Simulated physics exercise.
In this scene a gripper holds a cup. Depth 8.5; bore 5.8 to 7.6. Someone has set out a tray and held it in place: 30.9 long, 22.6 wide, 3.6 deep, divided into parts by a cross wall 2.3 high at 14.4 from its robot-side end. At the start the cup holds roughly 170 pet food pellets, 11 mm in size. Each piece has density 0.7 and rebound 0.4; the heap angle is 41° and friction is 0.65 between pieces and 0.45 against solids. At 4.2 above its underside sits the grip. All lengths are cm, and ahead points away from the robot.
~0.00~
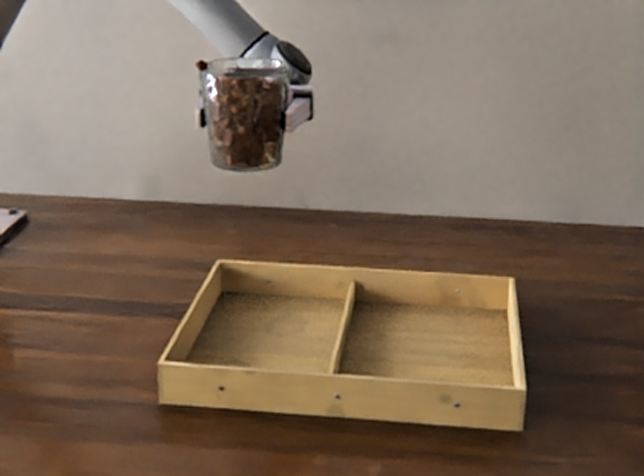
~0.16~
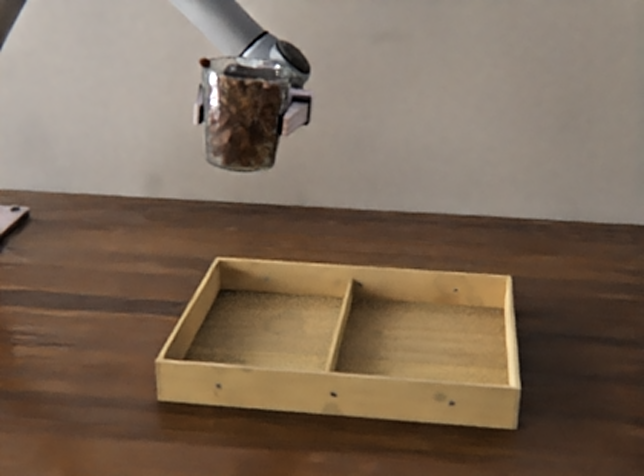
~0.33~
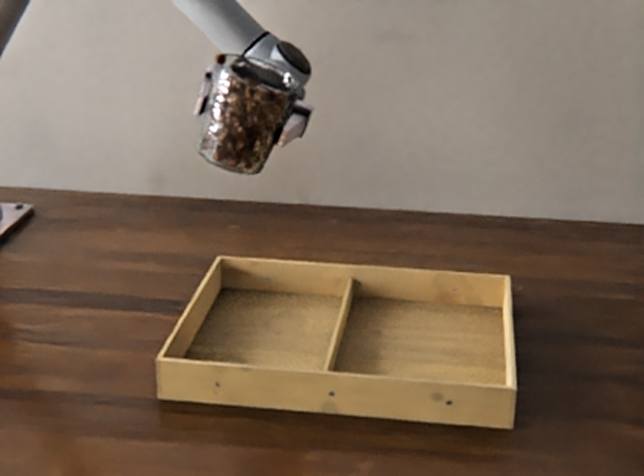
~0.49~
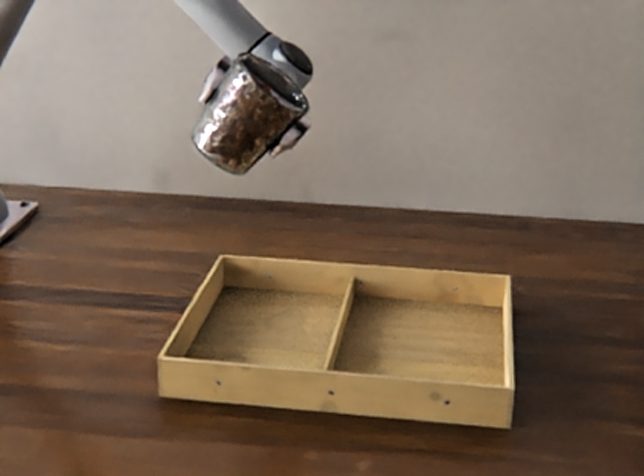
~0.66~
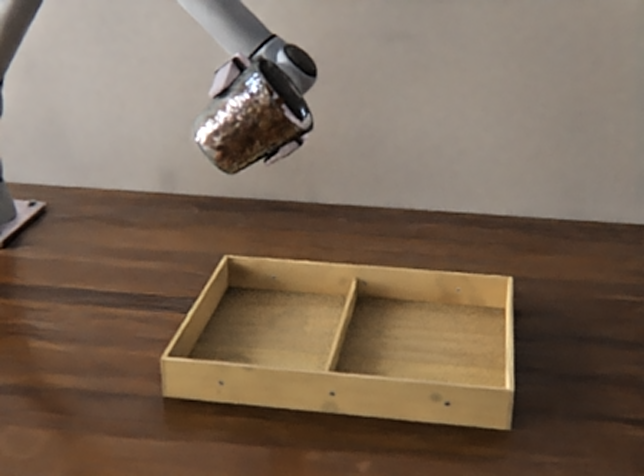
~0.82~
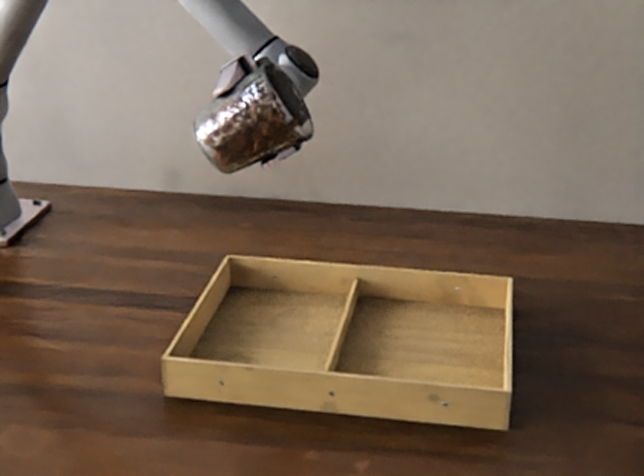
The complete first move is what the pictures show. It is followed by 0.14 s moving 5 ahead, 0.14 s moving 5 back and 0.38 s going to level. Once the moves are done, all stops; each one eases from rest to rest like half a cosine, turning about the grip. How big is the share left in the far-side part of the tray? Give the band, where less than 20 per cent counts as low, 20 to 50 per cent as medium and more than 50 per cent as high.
Low.
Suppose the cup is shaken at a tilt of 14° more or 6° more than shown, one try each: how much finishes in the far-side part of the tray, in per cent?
Roughly 20 per cent on the first try and 15 per cent on the second.
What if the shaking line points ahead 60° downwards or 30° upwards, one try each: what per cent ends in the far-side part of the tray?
Some 0 and 20 per cent.
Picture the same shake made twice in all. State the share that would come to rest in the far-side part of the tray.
About 15 %.
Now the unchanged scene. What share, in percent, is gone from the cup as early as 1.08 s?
Roughly 15 percent is out.
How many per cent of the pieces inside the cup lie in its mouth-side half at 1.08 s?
Close to 45 in a hundred.
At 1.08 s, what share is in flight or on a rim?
My guess is some 14 in a hundred.
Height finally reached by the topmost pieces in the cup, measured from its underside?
Around 9.0 centimetres above the underside.
By 1.08 s, tilted 57° forward, highest piece 25 above the table; 146 in the cup, 23 in flight or on a rim.
By 1.35 s, tilted 15° forward, highest piece 27 above the table; 144 in the cup, 18 in the far-side part, 7 in the robot-side part.
By 1.68 s, level, highest piece 28 above the table; 144 in the cup, 18 in the far-side part, 7 in the robot-side part.
By 2.73 s, level, highest piece 28 above the table; 144 in the cup, 18 in the far-side part, 7 in the robot-side part.
Final count, 144 in the cup, 18 in the far-side part, 7 in the robot-side part. That is 11 % in the far-side part of the tray.
